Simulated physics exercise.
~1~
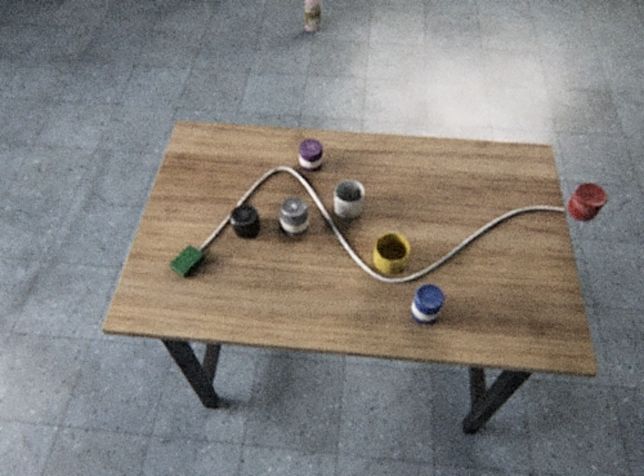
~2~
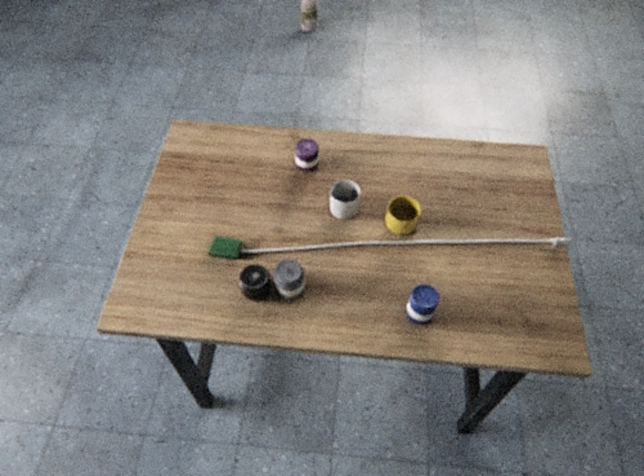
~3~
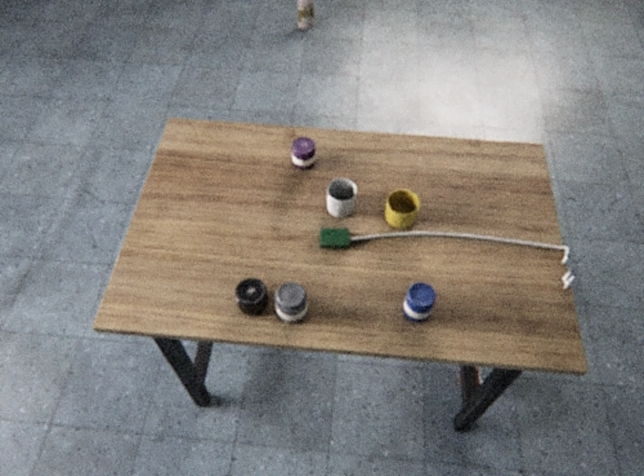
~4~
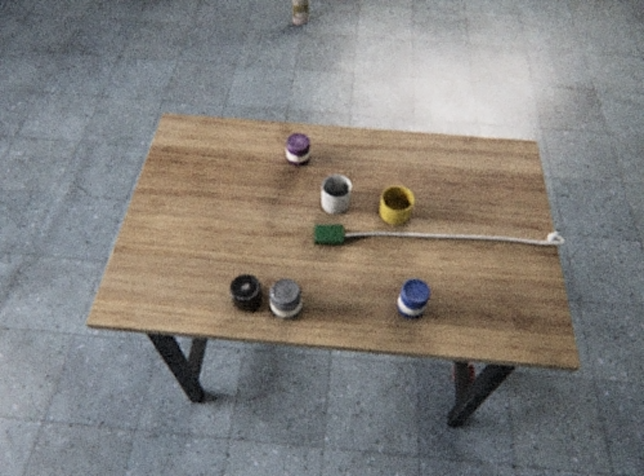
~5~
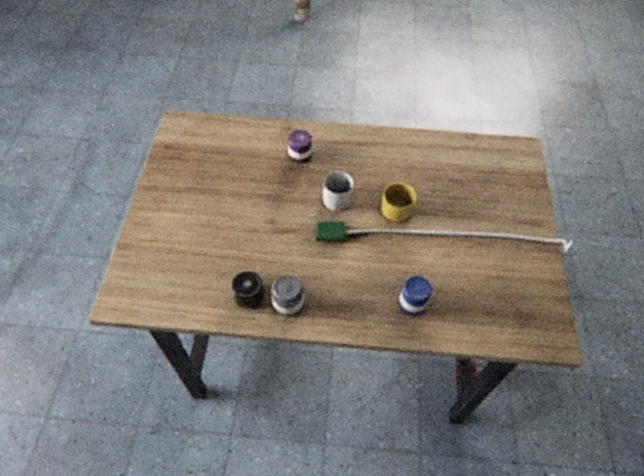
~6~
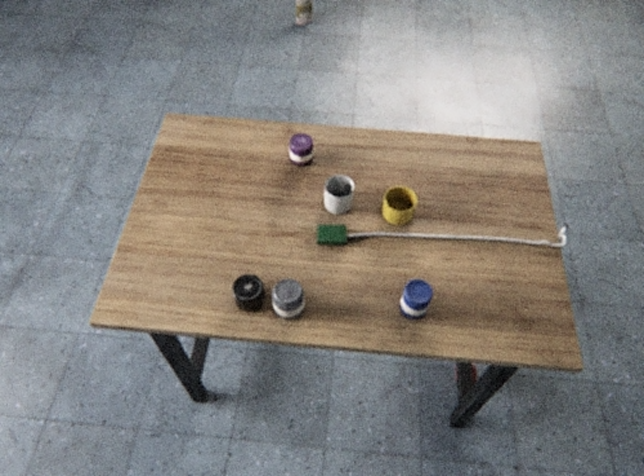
The video shows a red object dropping off the right side of a wooden table, pulling a pale cable straight and dragging a green block rightward. The black and grey containers shift down and the yellow mug moves up, then everything rests, with the block still on the tabletop.
